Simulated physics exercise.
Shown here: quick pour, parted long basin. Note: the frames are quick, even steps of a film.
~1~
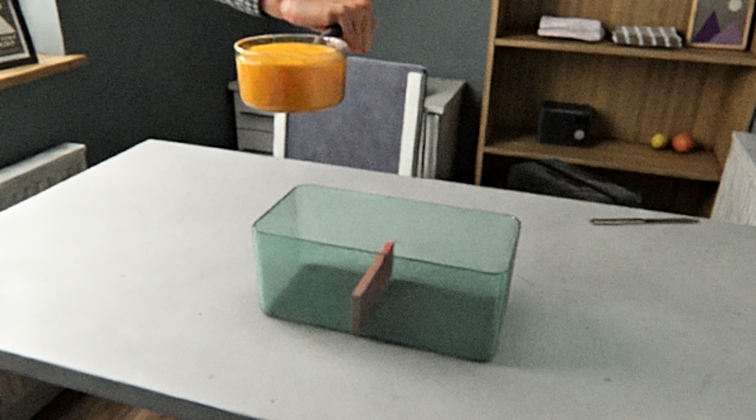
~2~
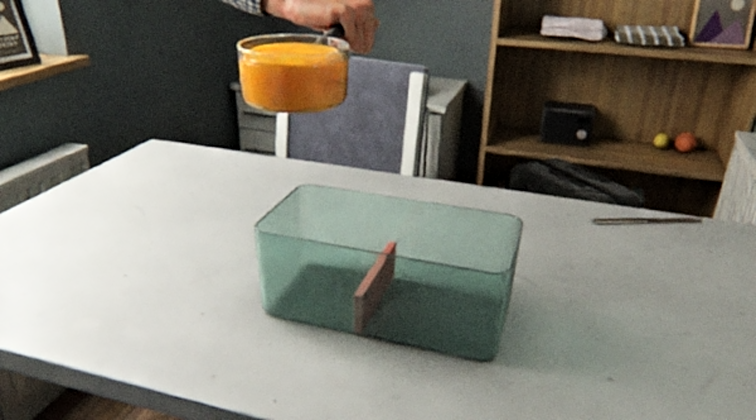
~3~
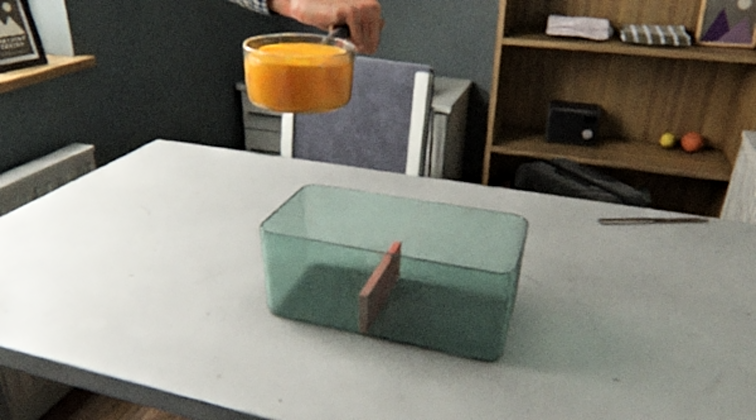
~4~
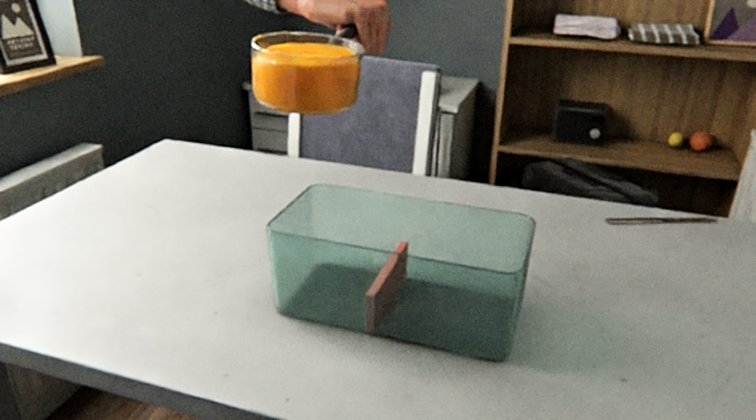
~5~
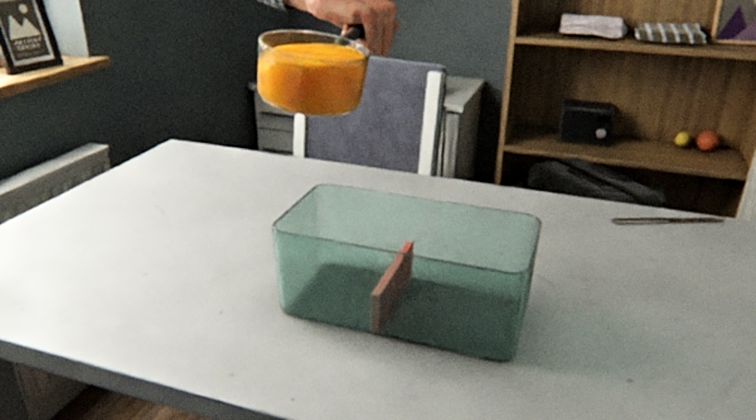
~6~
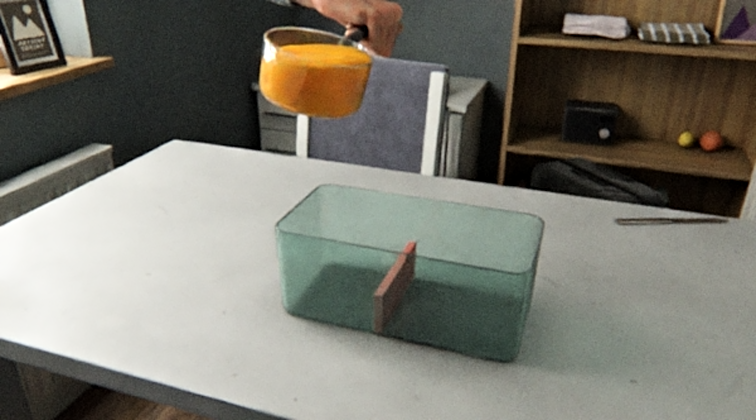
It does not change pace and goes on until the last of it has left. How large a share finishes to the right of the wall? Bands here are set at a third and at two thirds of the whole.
Well, the amount right of the wall passes two thirds.
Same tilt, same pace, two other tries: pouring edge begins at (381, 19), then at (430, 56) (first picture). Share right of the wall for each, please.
It would come to near 95 per cent, and then near 90 per cent.
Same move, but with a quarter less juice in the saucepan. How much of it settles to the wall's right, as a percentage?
Result: Around 75 per cent.
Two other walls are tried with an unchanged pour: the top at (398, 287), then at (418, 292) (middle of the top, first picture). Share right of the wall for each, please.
Near 55 % and 30 %.
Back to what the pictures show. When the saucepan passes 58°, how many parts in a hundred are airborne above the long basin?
Around 30 in a hundred.
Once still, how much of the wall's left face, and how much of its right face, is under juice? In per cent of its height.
The left side sits at 10 per cent and the right side at 40.
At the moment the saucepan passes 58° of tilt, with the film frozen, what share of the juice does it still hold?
55 per cent or so.
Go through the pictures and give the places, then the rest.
It leans 0°; its right rim is at (343, 51); the juice meets the walls at (248, 49) and (343, 58); the long basin's rim runs from (276, 206) to (515, 246); the wall's top is at (375, 268), in the first picture.
It leans 1°; its right rim is at (345, 51); the juice meets the walls at (250, 49) and (345, 57), in the second picture.
It leans 2°; its right rim is at (351, 53); the juice meets the walls at (256, 49) and (350, 58), in the third picture.
It leans 5°; its right rim is at (358, 56); the juice meets the walls at (264, 49) and (357, 58), in the fourth picture.
It leans 9°; its right rim is at (365, 60); the juice meets the walls at (269, 50) and (365, 58), in the fifth picture.
It leans 13°; its right rim is at (369, 65); the juice meets the walls at (274, 51) and (370, 60), in the sixth picture.
A moment on, the saucepan is tipped part way and 55 per cent is still to pour, 2 is left of the wall and 14 right of it.
Next, the saucepan is tipped on its side and 14 per cent is still to pour, 3 is left of the wall and 70 right of it.
Then the saucepan is tipped on its side and 2 per cent is still to pour, 14 is left of the wall and 81 right of it.
Later the saucepan is tipped on its side and 0 per cent is still to pour, 18 is left of the wall and 81 right of it.
Finally, 18 per cent lies left of the wall, 81 right of it and 1 outside.
